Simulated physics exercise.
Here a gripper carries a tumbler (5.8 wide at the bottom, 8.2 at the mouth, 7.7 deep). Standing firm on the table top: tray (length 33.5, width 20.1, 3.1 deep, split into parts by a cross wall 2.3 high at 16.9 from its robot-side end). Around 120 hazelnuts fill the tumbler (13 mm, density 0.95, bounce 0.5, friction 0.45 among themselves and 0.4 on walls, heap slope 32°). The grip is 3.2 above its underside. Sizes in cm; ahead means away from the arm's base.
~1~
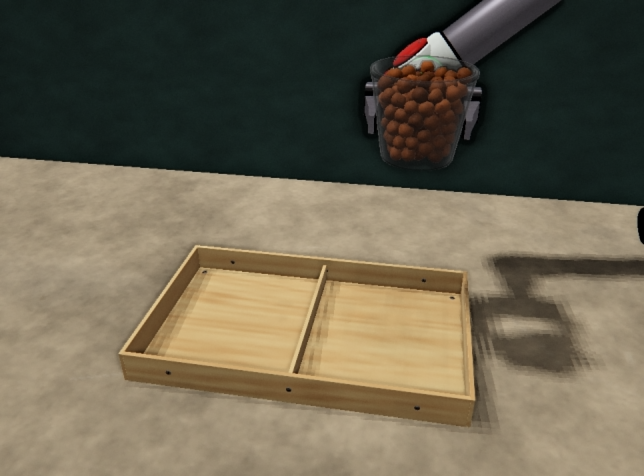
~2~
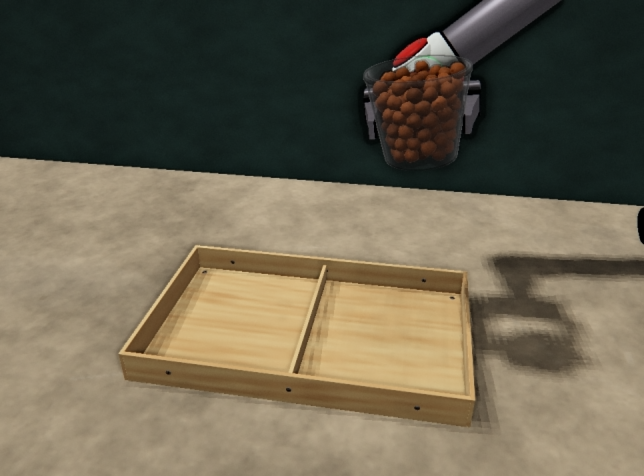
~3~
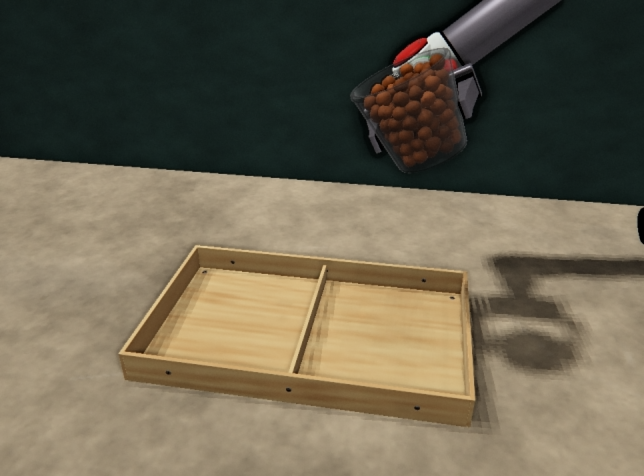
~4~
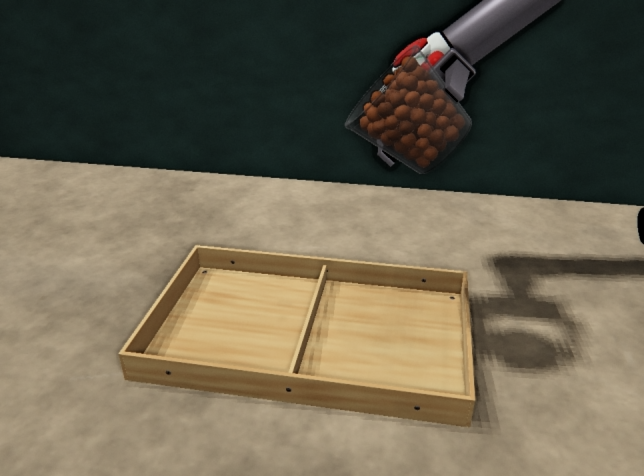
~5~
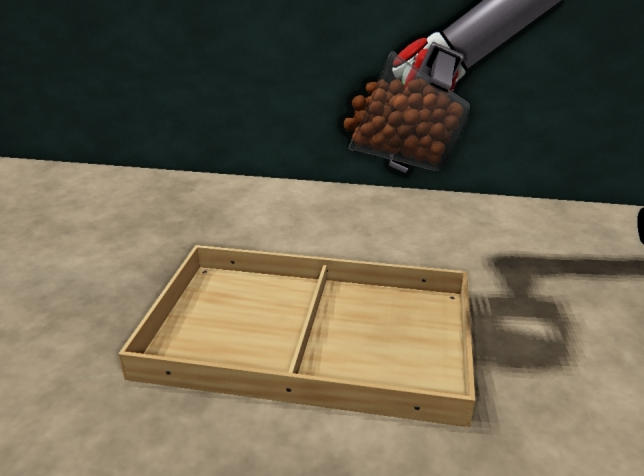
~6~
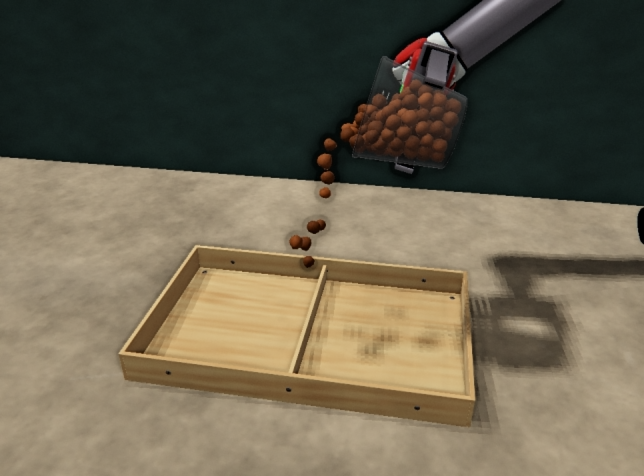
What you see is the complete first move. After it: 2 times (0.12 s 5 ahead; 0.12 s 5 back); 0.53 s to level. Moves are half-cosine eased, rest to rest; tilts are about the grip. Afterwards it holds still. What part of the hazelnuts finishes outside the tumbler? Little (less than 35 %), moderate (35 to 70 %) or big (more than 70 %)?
Outside the tumbler the share is big, more than 70 %.
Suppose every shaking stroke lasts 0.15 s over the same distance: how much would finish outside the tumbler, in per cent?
In that case some 80 per cent.
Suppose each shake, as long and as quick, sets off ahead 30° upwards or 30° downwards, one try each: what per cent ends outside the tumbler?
About 95 and 70 per cent.
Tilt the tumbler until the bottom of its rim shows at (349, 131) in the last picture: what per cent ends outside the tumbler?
Some 60 per cent.
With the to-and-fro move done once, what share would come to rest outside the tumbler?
Then about 80 per cent.
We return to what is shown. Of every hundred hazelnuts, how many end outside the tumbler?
Some 95 per cent.
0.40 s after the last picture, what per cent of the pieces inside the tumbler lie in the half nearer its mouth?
Roughly 85 per cent.
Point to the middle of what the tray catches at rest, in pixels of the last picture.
Around (220, 316).
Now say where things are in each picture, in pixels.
Tumbler middle at (420, 116), level; upper third of the load around (427, 87), from x 385 to 465, top at y 70; 124 in the tumbler, in the first frame.
Tumbler middle at (419, 116), tilted 7° forward; upper third of the load around (423, 88), from x 380 to 460, top at y 70, in the second frame.
Tumbler middle at (417, 116), tilted 26° forward; upper third of the load around (421, 91), from x 370 to 455, top at y 60, in the third frame.
Tumbler middle at (414, 118), tilted 50° forward; upper third of the load around (407, 96), from x 365 to 455, top at y 65, in the fourth frame.
Tumbler middle at (413, 120), tilted 69° forward; upper third of the load around (407, 102), from x 350 to 455, top at y 85, in the fifth frame.
Tumbler middle at (412, 121), tilted 76° forward; upper third of the load around (414, 109), from x 295 to 455, top at y 85; 115 in the tumbler, 9 in flight or on a rim, in the sixth frame.
Then, 0.40 s later, tilted 76° forward, highest piece 25 above the table; 79 in the far-side part, 27 in the tumbler, 11 in the robot-side part, 7 in flight or on a rim.
Then, 0.81 s later, tilted 24° forward, highest piece 25 above the table; 92 in the far-side part, 18 in the robot-side part, 9 in the tumbler, 5 on the table or floor.
Then, 1.21 s later, level, highest piece 24 above the table; 92 in the far-side part, 18 in the robot-side part, 9 in the tumbler, 5 on the table or floor.
Then, 2.26 s later, level, highest piece 24 above the table; 92 in the far-side part, 18 in the robot-side part, 9 in the tumbler, 5 on the table or floor.
At rest, 92 in the far-side part, 18 in the robot-side part, 9 in the tumbler, 5 on the table or floor. That is 93 % outside the tumbler.
